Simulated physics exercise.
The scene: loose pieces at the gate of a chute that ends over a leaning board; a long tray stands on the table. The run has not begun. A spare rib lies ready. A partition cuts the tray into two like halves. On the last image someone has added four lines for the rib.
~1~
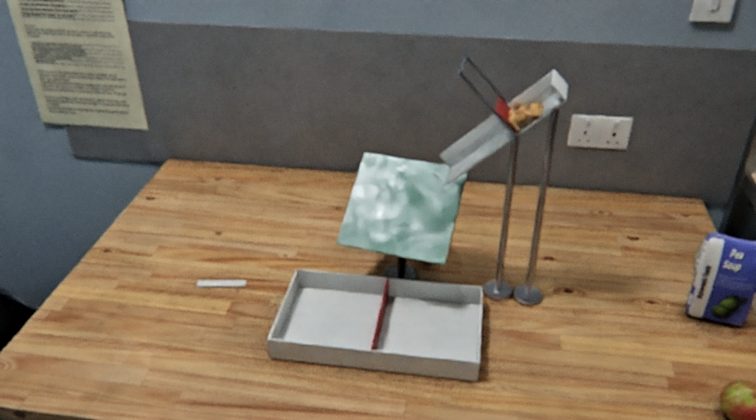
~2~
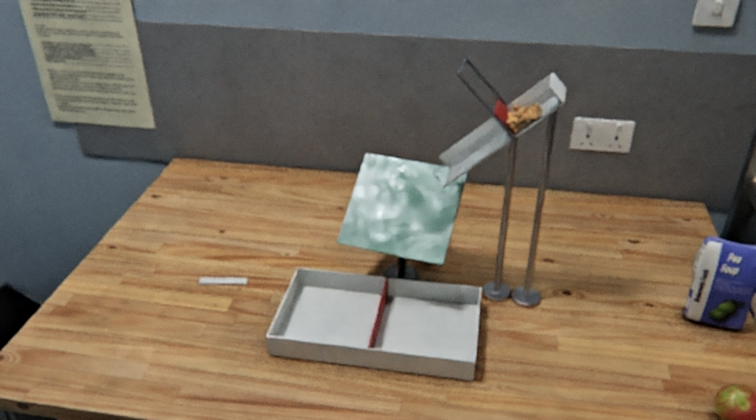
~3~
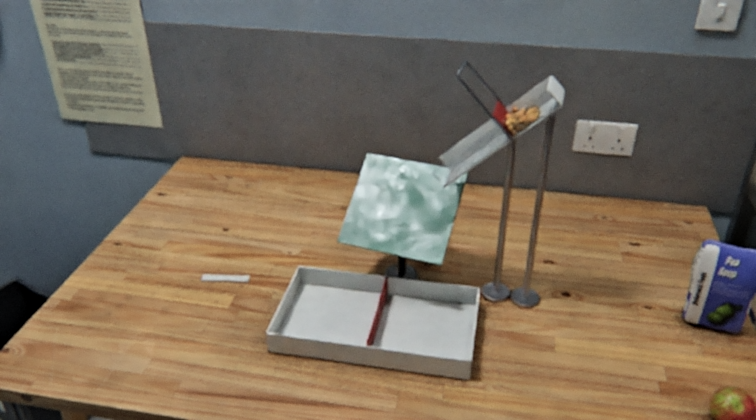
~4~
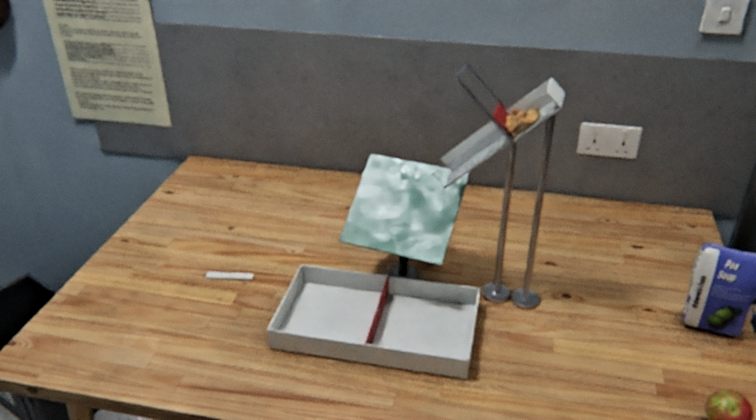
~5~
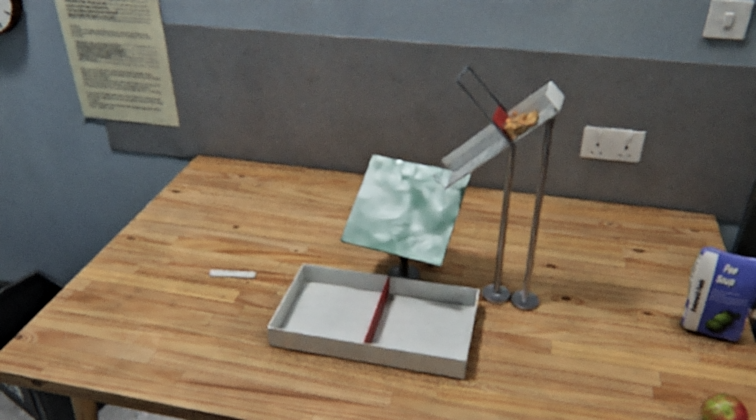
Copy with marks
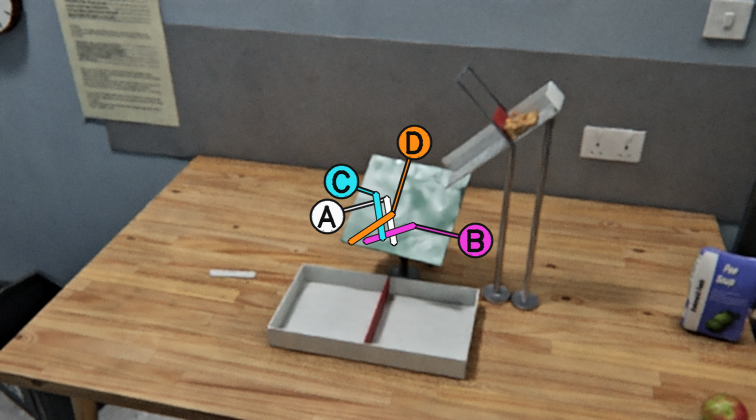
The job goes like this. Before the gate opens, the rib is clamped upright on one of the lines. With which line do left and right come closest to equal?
Line C.
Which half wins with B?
Left.
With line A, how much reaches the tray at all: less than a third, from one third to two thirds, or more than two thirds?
It is more than two thirds.
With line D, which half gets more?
The left half.
On the marked copy, line A from (386, 198) to (394, 242); line B from (413, 225) to (366, 241); line C from (376, 194) to (382, 237); line D from (392, 214) to (351, 241).
For line A, of what is caught, a small part in the left half, nearly all in the right.
For line B, of what is caught, most in the left half, a small part in the right.
For line C, of what is caught, about half in the left half, about half in the right.
For line D, of what is caught, most in the left half, a small part in the right.
